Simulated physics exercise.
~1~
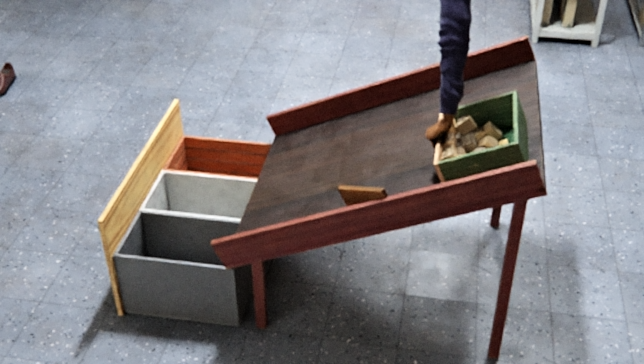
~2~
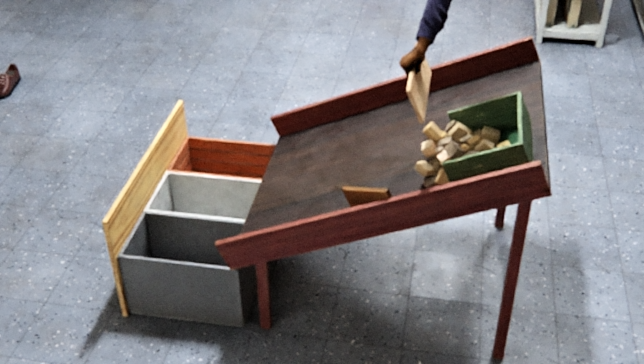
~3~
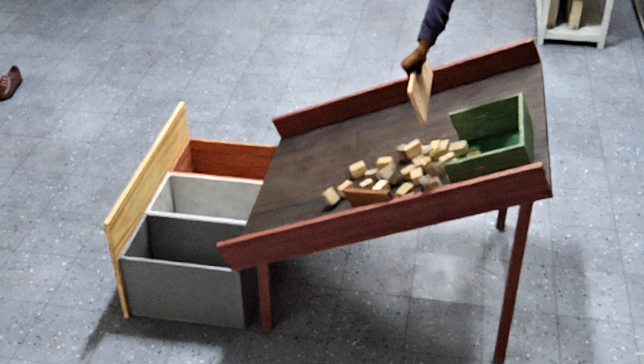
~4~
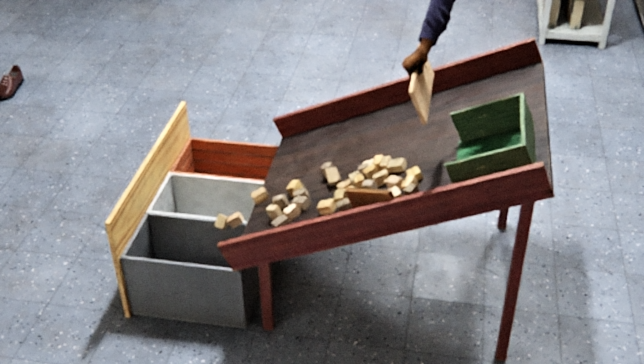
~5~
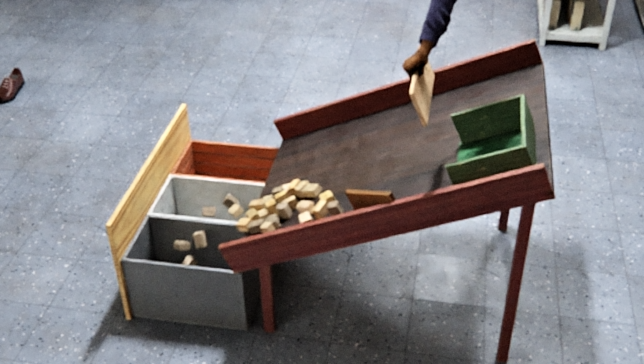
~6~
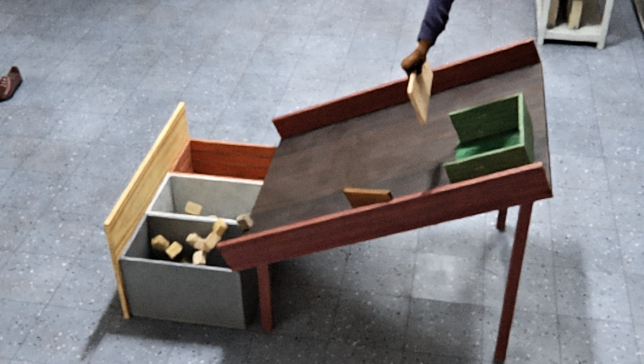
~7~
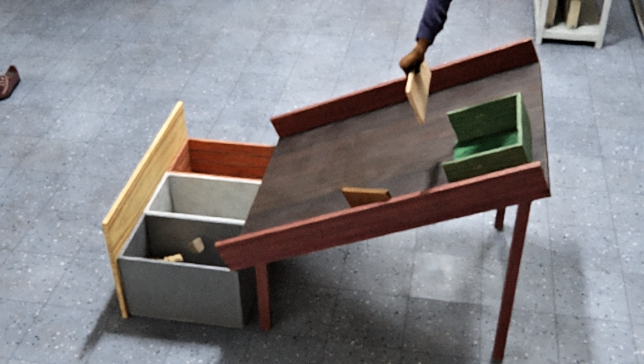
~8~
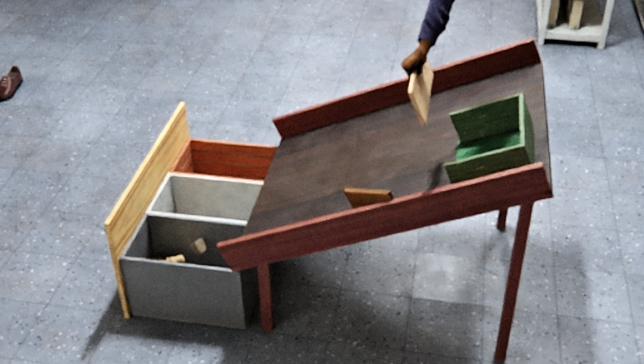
On a grey tiled floor seen from above, a dark sloping table with red rims stands beside a grey box, a whitish one and an orange one at its low left edge. Pale wooden blocks sit in a green pen near the high right end, and an angled board lies mid-slope. A gloved hand lifts a wooden panel from the pen's open side and holds it up. The blocks spill out, slide down left past the board and tumble off the edge into the grey and whitish boxes. The slope and pen end empty, with a few blocks visible in the grey box.
